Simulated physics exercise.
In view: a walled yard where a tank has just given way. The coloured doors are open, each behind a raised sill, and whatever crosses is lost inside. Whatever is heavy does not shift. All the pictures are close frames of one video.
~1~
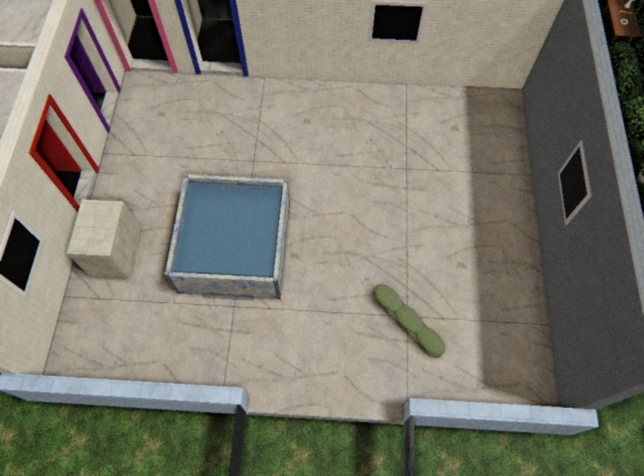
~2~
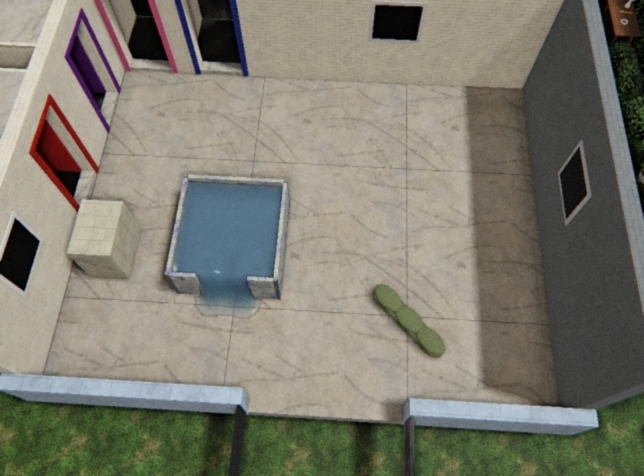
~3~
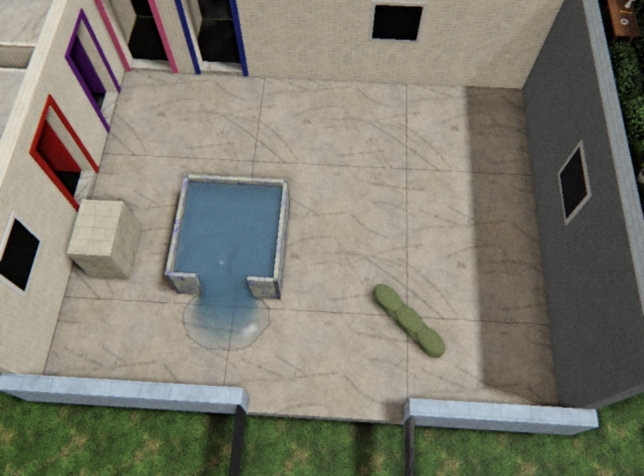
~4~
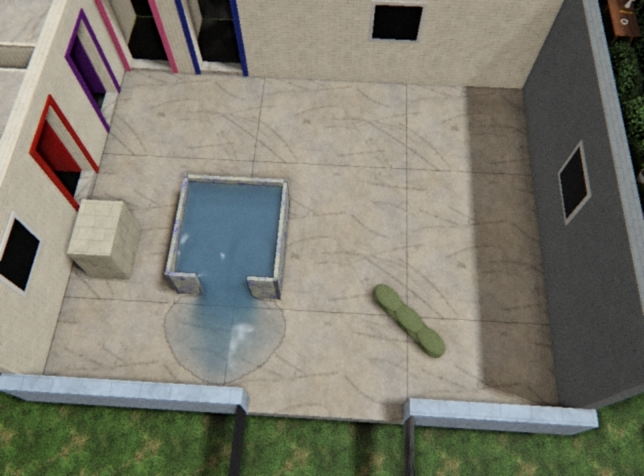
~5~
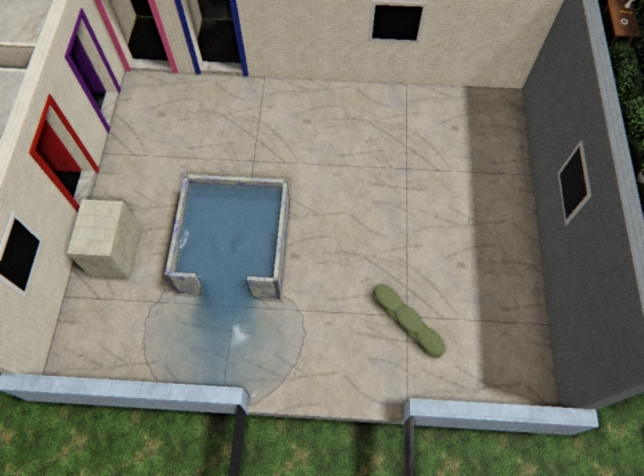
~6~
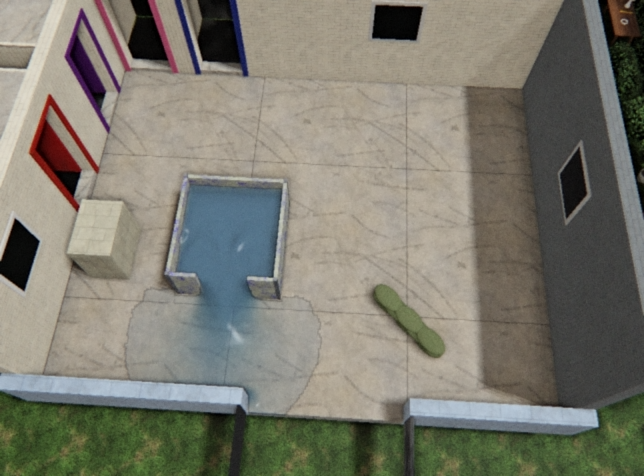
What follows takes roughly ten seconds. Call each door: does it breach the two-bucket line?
Calls: The red door does not breach it; the purple door does not breach it; the pink door does not breach it; the blue door does not breach it.
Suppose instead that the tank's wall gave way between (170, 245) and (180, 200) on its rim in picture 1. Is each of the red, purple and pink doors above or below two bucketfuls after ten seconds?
I reckon the red gets too much, the purple gets too much too, and the pink gets too much.
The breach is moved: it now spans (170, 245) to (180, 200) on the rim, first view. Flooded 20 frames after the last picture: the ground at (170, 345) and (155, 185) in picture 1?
In the order asked: The first spot is swamped and the second is swamped.
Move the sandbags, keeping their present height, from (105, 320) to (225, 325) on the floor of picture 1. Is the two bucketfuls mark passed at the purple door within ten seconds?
Note - purple door: Within limit.
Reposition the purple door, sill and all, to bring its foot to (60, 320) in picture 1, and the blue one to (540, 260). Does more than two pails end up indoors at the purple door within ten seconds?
I reckon the purple door tops it.
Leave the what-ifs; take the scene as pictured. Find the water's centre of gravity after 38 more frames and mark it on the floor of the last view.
At about (208, 279).
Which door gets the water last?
That would be the blue door.
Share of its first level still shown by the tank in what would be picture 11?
My reading: Near 62 %.
A moment on, water covers 10 % of the floor; the red door not reached, the purple door not reached, the pink door not reached, the blue door not reached.
Next, water covers 15 % of the floor; the red door not reached, the purple door not reached, the pink door not reached, the blue door not reached.
Then, water covers 30 % of the floor; the red door wet at the sill, nothing in, the purple door not reached, the pink door not reached, the blue door not reached.
Later, water covers 45 % of the floor; the red door wet at the sill, nothing in, the purple door wet at the sill, nothing in, the pink door under two buckets in, the blue door wet at the sill, nothing in.
In the end, water covers 65 % of the floor; the red door wet at the sill, nothing in, the purple door wet at the sill, nothing in, the pink door under two buckets in, the blue door wet at the sill, nothing in.
